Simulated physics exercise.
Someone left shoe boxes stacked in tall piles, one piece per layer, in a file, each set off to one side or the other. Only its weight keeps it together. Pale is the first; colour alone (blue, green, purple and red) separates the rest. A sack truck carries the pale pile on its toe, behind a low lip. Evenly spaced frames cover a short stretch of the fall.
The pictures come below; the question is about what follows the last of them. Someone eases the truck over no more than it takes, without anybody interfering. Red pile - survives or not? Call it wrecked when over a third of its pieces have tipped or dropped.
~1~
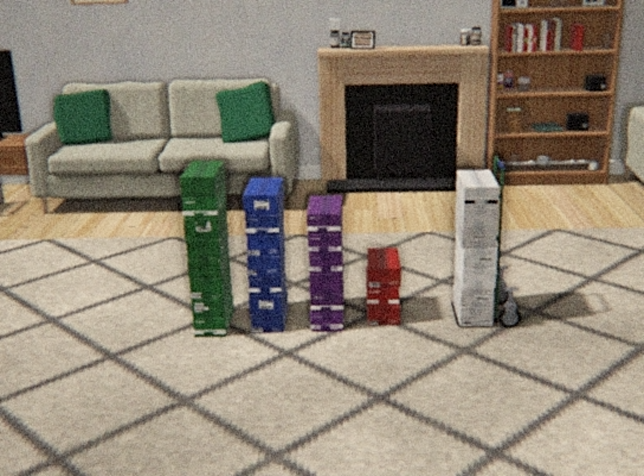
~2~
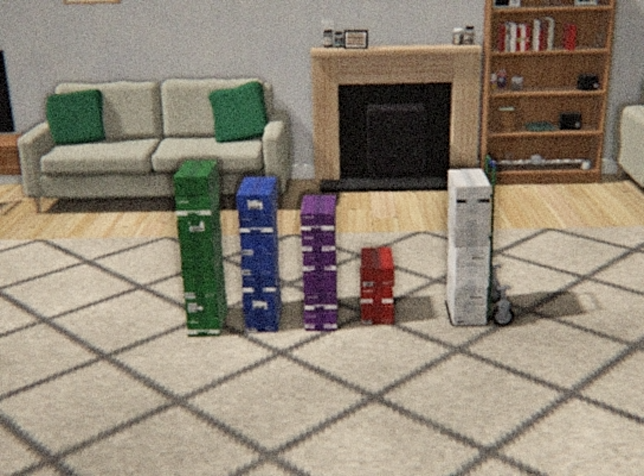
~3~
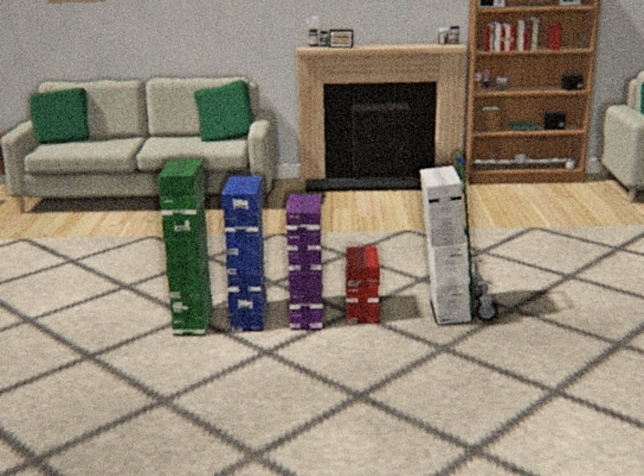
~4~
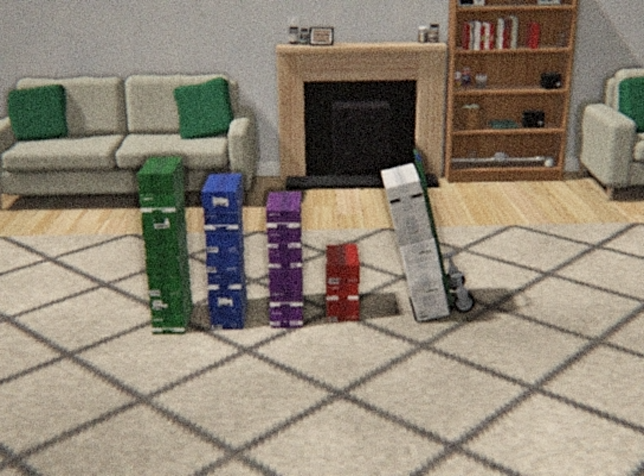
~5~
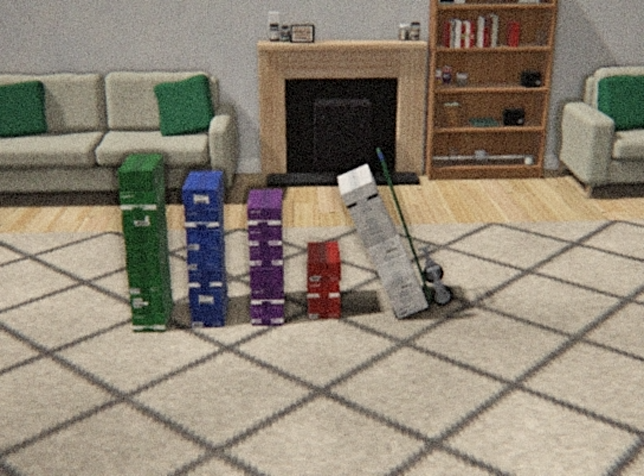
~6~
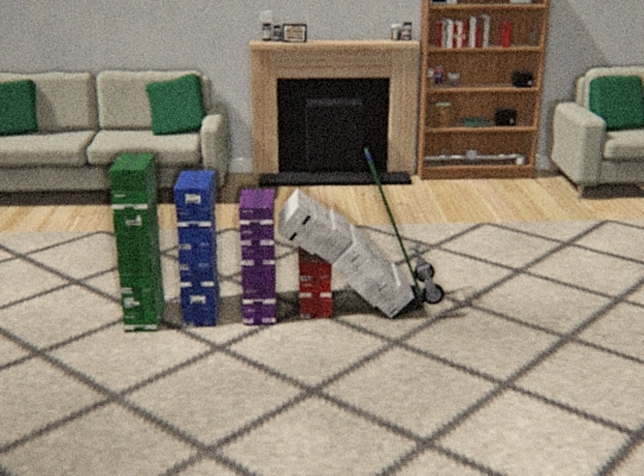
Survives.
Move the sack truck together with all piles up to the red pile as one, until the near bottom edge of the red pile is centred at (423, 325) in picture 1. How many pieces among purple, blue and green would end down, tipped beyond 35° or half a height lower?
Colour by colour: Purple 0; blue 0; green 0.
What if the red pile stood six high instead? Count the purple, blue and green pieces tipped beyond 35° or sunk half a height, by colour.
Purple 6, blue 7, green 8.
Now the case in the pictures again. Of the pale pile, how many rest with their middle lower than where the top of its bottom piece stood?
1 pale pieces.
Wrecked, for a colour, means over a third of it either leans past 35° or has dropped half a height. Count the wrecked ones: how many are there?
0.
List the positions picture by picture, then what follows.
In the first frame (each place is the centre of the face we see best; the camera pans a little), truck frame (501, 201) level; top red box (383, 258); top green box (198, 188); the others all in place.
In the second frame, truck frame (493, 200) rocked barely; top red box (377, 257).
In the third frame, truck frame (466, 196) rocked a little, top of the pale pile leaning a little; top red box (363, 257); the others all in place.
In the fourth frame, truck frame (427, 192) rocked a little, top of the pale pile leaning a little; top red box (343, 254); the others all in place.
In the fifth frame, truck frame (393, 190) rocked clearly, top of the pale pile leaning clearly; top red box (324, 252); the others all in place.
In the sixth frame, truck frame (381, 190) rocked clearly, top of the pale pile leaning steeply; top green box (127, 181); the others all in place.
Just after the last frame, 7 of the pale pile down; none of the 3 red boxes down (0 of 24 in all colours); top red box moved a little.
A moment on, 7 of the pale pile down; none of the 3 red boxes down (0 of 24 in all colours); top red box moved a little; top purple box moved a little.
When it is over, 7 of the pale pile down; none of the 3 red boxes down (0 of 24 in all colours); top red box moved a little; top purple box moved a little. In pixels of the last frame, middles, top red box near (310, 261), top purple box near (254, 208).
